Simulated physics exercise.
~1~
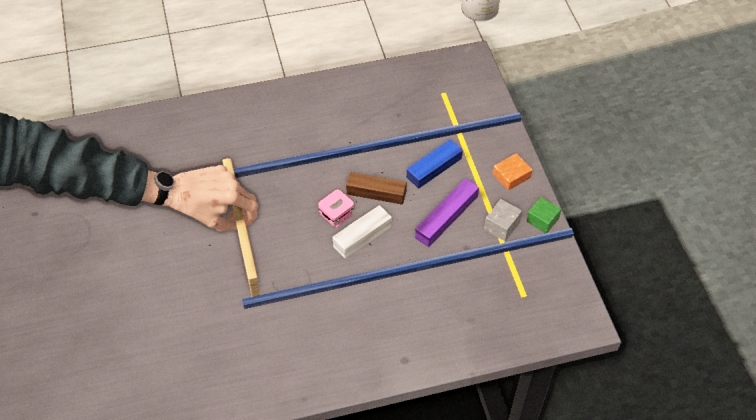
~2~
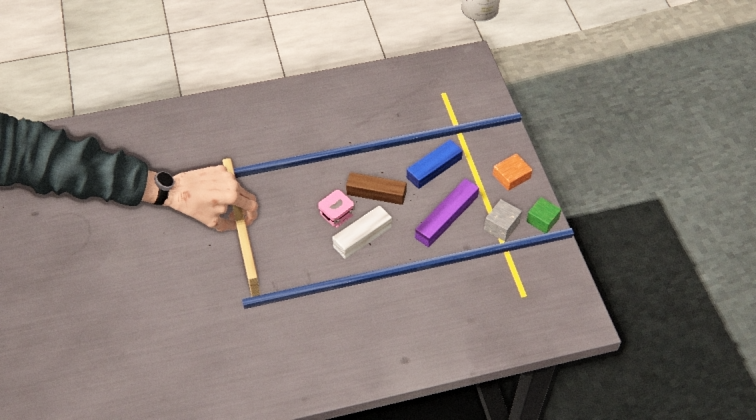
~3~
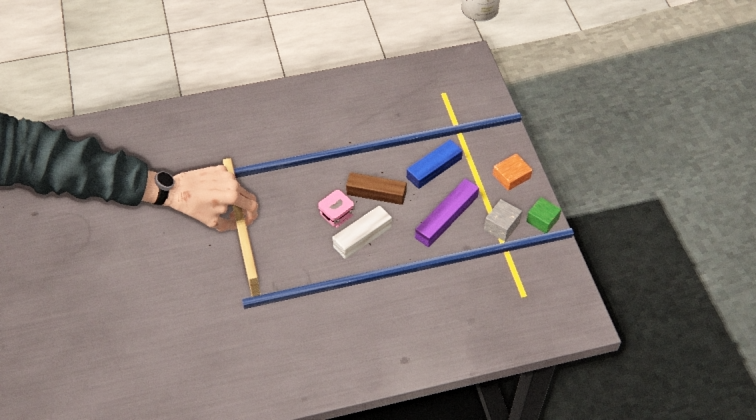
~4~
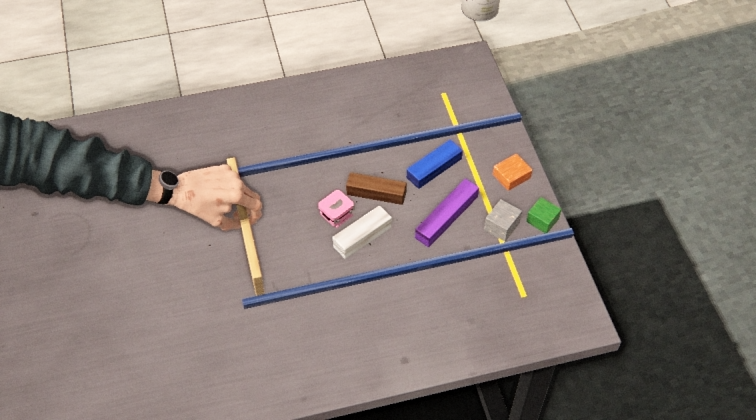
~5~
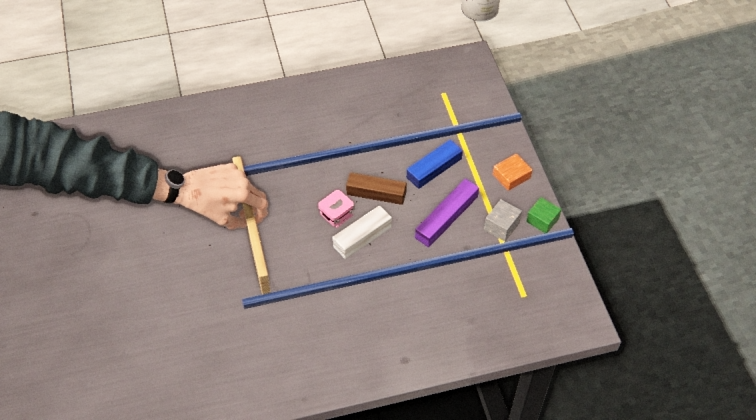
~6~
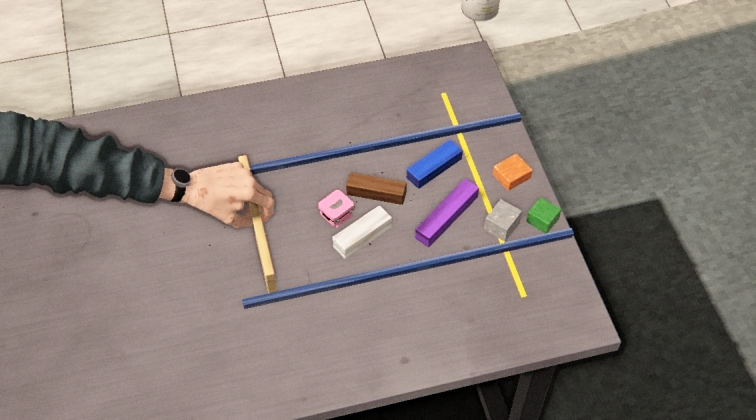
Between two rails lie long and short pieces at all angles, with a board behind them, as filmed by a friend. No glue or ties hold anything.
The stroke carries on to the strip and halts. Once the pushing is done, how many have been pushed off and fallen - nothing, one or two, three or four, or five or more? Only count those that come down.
The count of pieces that drop is one or two, then.
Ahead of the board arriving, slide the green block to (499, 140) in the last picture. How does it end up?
So the green block keeps its spot.
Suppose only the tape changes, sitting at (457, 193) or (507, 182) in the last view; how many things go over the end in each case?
Counts: 0, 3.
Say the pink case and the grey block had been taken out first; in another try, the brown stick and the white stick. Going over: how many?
The answer is 1 and then 0.
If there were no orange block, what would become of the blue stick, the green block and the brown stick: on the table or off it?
So the blue stick keeps its place, the green block goes down and the brown stick keeps its place.
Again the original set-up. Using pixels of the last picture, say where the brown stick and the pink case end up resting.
They end up close to (502, 159) and (492, 177).
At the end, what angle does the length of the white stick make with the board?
Close to 50°.
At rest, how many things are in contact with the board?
It's 5.
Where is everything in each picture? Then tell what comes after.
The first picture shows green block (544, 215); orange block (513, 172); grey block (503, 220); board (241, 226); tape (481, 188).
The second picture shows orange block (512, 172); board (241, 226).
The third picture shows grey block (503, 221); blue stick (435, 164).
The fourth picture shows green block (544, 215); purple stick (447, 213).
The fifth picture shows orange block (512, 172); brown stick (376, 189).
The sixth picture shows green block (544, 215); orange block (512, 172); grey block (503, 221); board (257, 223); tape (481, 188).
Soon after, none off yet; green block at rest near (544, 215); orange block at rest near (512, 172); grey block at rest near (503, 221).
At rest, the number that fall off is one or two; fallen, orange block and green block.
